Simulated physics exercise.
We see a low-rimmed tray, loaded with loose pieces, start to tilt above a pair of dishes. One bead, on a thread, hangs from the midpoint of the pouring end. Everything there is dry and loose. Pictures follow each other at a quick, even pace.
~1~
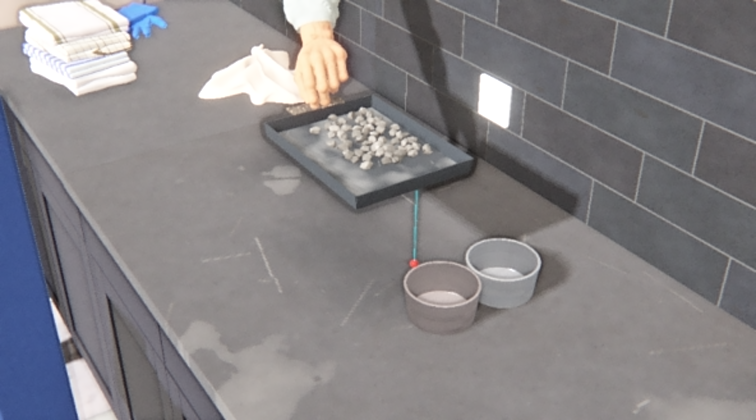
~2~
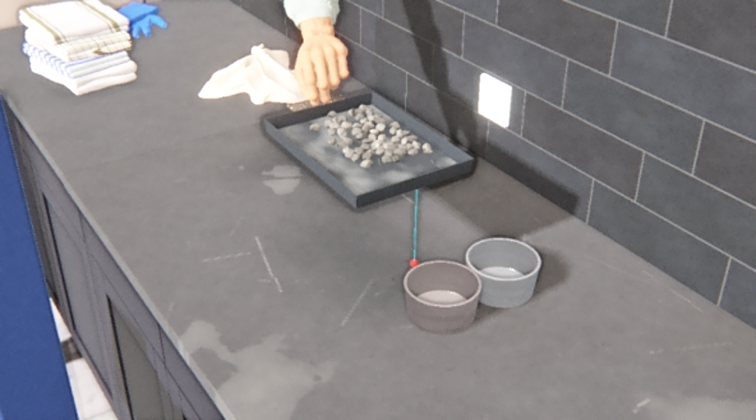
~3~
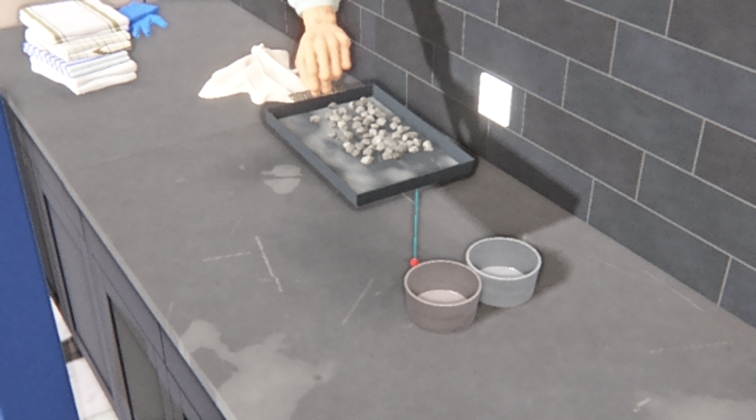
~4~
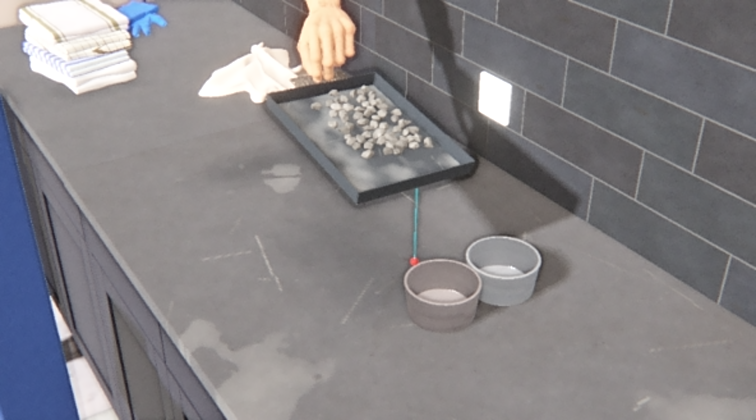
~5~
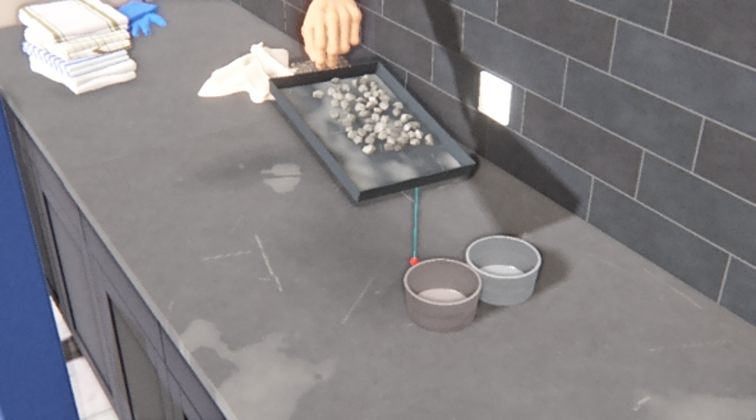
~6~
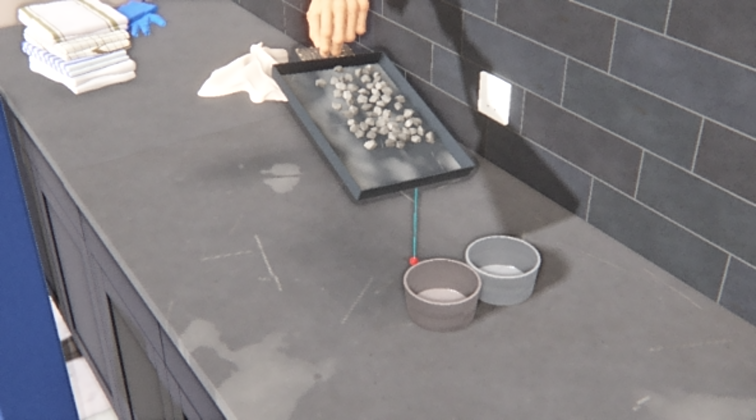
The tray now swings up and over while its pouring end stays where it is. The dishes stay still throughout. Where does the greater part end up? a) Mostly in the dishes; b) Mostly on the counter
The answer is a.
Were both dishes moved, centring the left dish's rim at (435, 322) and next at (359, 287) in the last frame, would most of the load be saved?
For the two places in order: A minority share, a minority share.
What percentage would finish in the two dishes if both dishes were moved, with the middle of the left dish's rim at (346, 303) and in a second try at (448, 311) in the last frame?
I'd expect some 10 percent, and then some 20 percent.
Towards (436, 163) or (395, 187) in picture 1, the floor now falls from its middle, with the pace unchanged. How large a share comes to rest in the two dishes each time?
Near 30 % and 30 %.
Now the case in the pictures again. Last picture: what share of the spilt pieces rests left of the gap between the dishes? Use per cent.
Some 60 %.
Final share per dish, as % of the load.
For the left dish 40 %, for the right dish 30 %.
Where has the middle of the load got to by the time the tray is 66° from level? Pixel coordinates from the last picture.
In the last view, the load is centred near (448, 159).
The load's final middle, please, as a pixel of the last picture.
Somewhere around (469, 296) in the final view.
Soon after the last picture, tray tipped steeply; nearly all on the tray; a stray few in the air.
A little later, tray tipped past a quarter turn; about a quarter on the tray; about a quarter in the left dish; about a quarter in the right dish; about a quarter outside both; a small part in the air.
Later still, tray tipped past a quarter turn; about a third in the left dish; about a third in the right dish; about a quarter outside both.
At rest, tray tipped past a quarter turn; about a third in the left dish; about a third in the right dish; about a quarter outside both.
